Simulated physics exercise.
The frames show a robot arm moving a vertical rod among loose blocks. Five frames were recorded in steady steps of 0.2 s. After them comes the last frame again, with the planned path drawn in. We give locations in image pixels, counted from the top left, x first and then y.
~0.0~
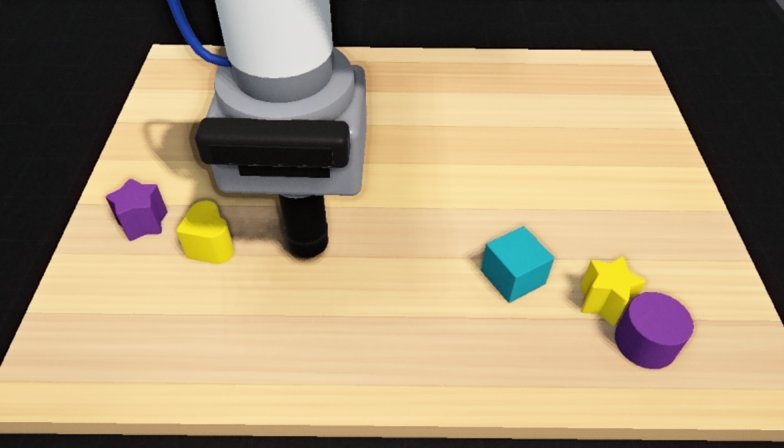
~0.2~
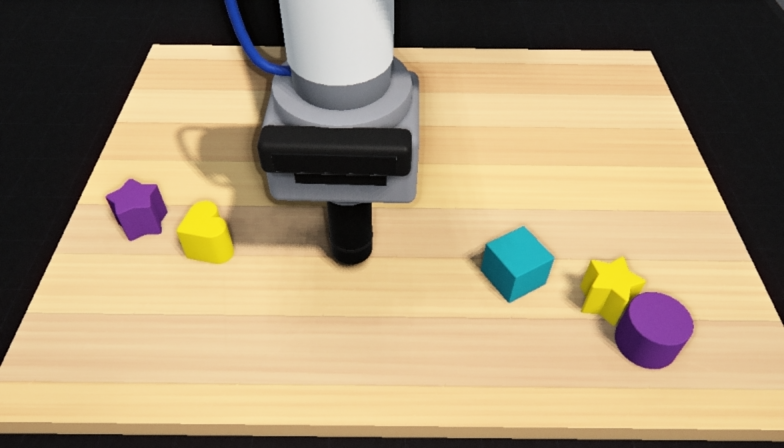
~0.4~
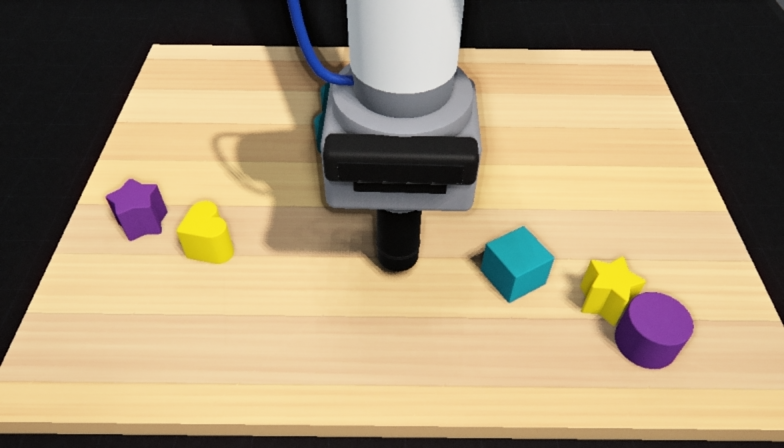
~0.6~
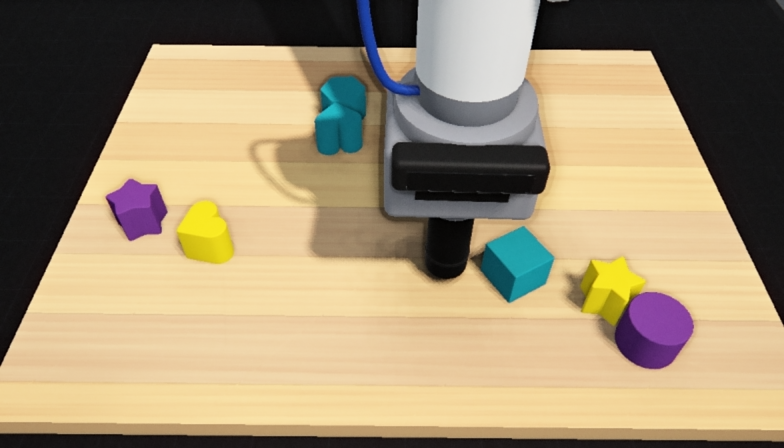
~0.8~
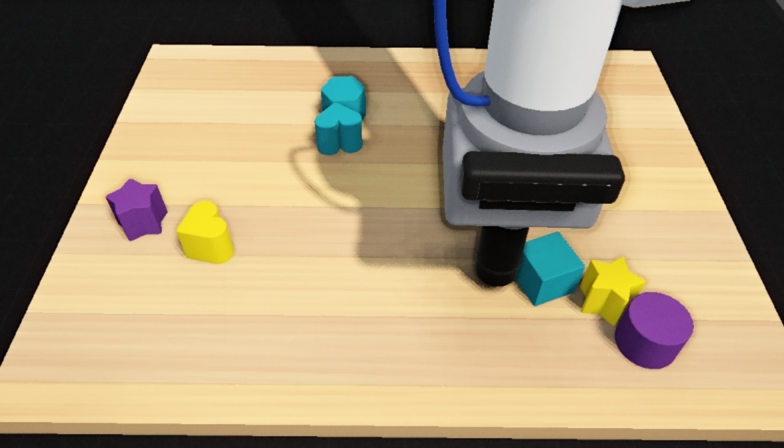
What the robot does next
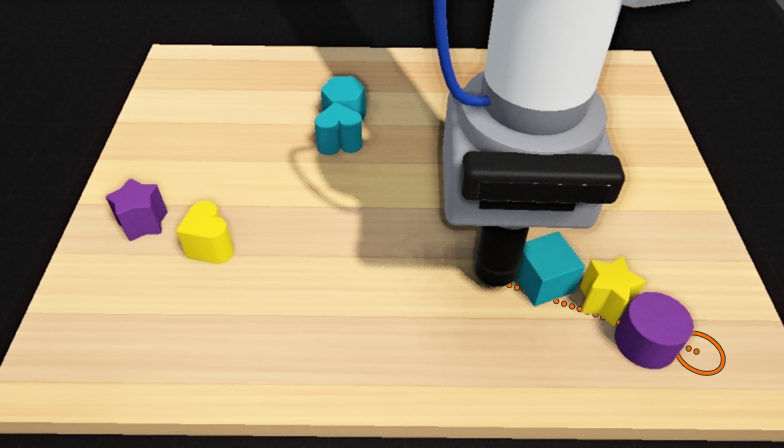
The video shows a robot arm sweeping a vertical black rod rightward across a wooden board, revealing turquoise blocks behind it, then pushing a turquoise cube right toward a yellow star-shaped block beside a purple cylinder.
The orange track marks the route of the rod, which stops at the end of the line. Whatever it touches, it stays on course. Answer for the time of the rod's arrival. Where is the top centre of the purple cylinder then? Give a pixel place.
Final place: (761, 375).
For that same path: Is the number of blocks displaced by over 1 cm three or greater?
Yes, I think so.
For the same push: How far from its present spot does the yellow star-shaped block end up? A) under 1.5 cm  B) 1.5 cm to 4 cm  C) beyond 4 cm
I'll go with C - beyond 4 cm.
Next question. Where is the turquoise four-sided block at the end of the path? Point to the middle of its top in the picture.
If I read the scene right, the answer is (607, 249).
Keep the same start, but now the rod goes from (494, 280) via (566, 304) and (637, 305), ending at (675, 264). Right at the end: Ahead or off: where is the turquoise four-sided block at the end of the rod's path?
Answer: Slipped away.
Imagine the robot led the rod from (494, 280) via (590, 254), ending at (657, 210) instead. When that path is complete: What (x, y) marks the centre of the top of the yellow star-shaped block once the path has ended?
The centre of its top face lies at (675, 288).
Drawn move, from (494, 280) directly to (699, 353).
The first path, step by step. One third of the way, rod at (562, 294); turquoise four-sided block at (600, 252), turned 20° anticlockwise; yellow star-shaped block at (650, 276), turned 45° clockwise.
Two thirds of the way, rod at (633, 318); turquoise four-sided block at (607, 249), turned 40° anticlockwise; yellow star-shaped block at (668, 277), turned 25° clockwise; purple cylinder at (694, 334).
At the end, rod at (705, 345); turquoise four-sided block at (607, 249), turned 40° anticlockwise; yellow star-shaped block at (680, 279), turned 15° anticlockwise; purple cylinder at (761, 375).
